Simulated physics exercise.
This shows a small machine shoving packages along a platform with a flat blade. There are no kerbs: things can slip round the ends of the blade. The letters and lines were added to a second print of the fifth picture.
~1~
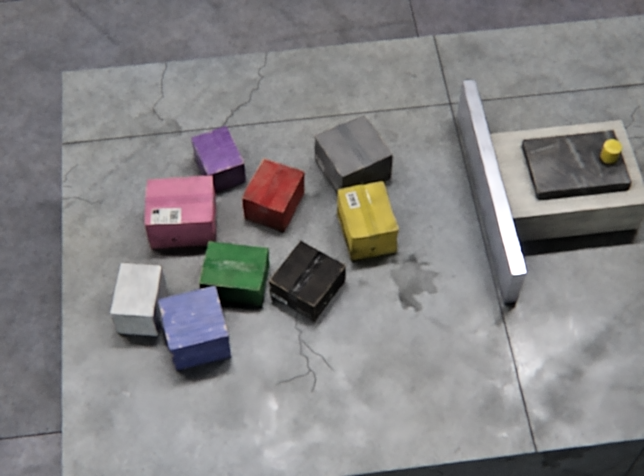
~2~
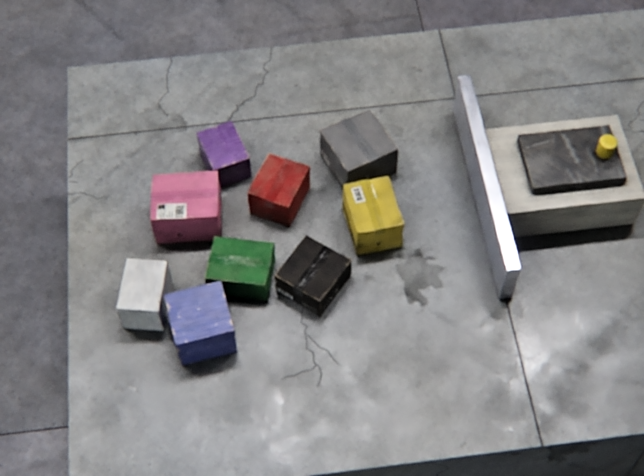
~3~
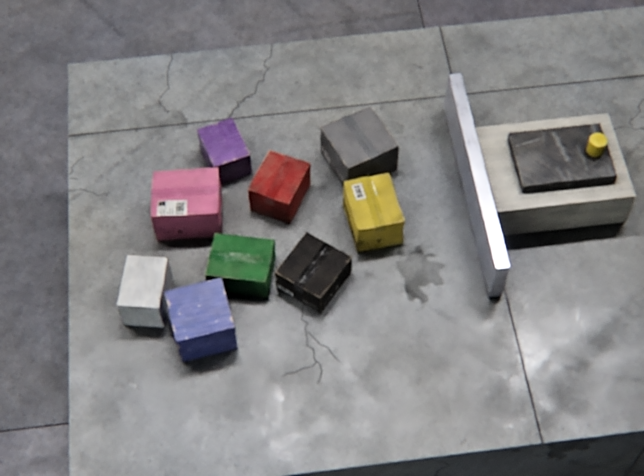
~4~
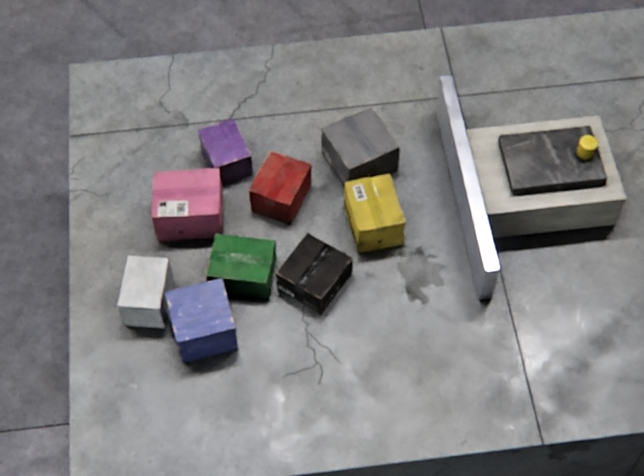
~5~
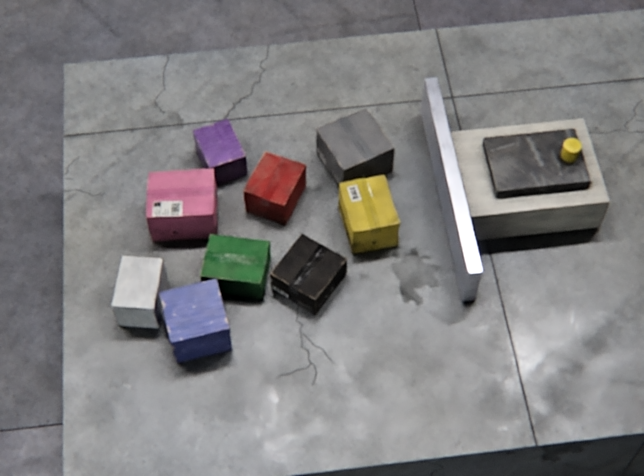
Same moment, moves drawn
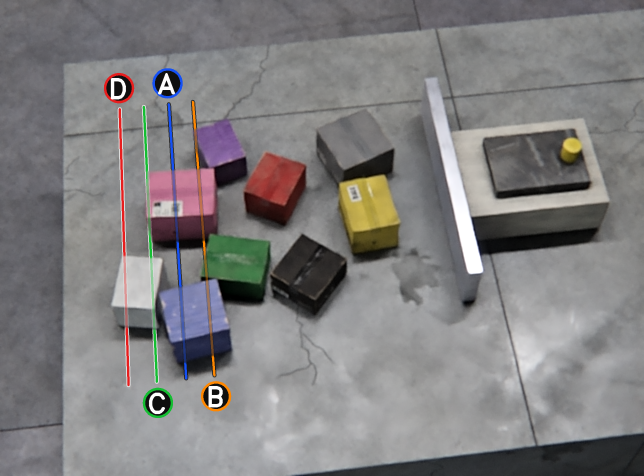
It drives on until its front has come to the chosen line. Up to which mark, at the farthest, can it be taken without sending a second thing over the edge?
B.
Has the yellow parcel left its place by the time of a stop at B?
By then, yes.
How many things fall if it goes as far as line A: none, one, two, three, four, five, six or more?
Two.
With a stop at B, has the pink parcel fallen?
No.
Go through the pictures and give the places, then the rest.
The first frame shows robot (569, 163); black box (308, 281); yellow parcel (367, 221).
The second frame shows robot (564, 159); red box (279, 190).
The third frame shows robot (554, 157); pink parcel (188, 204).
The fourth frame shows robot (545, 159); blue crate (203, 321).
The fifth frame shows robot (529, 162); purple crate (221, 153); black box (309, 274); yellow parcel (368, 214).
On the marked copy, A at (177, 231); B at (203, 228); C at (150, 233); D at (124, 236).
Following B. Soon after the start, robot (440, 171); grey box (317, 150); red box (262, 192).
Later, robot (350, 180); white crate (136, 294); pink parcel (135, 223).
In the end, robot (283, 187); white crate (65, 303); pink parcel (68, 234); none fallen.
As for the rest, A drops two; C drops two; D drops five.
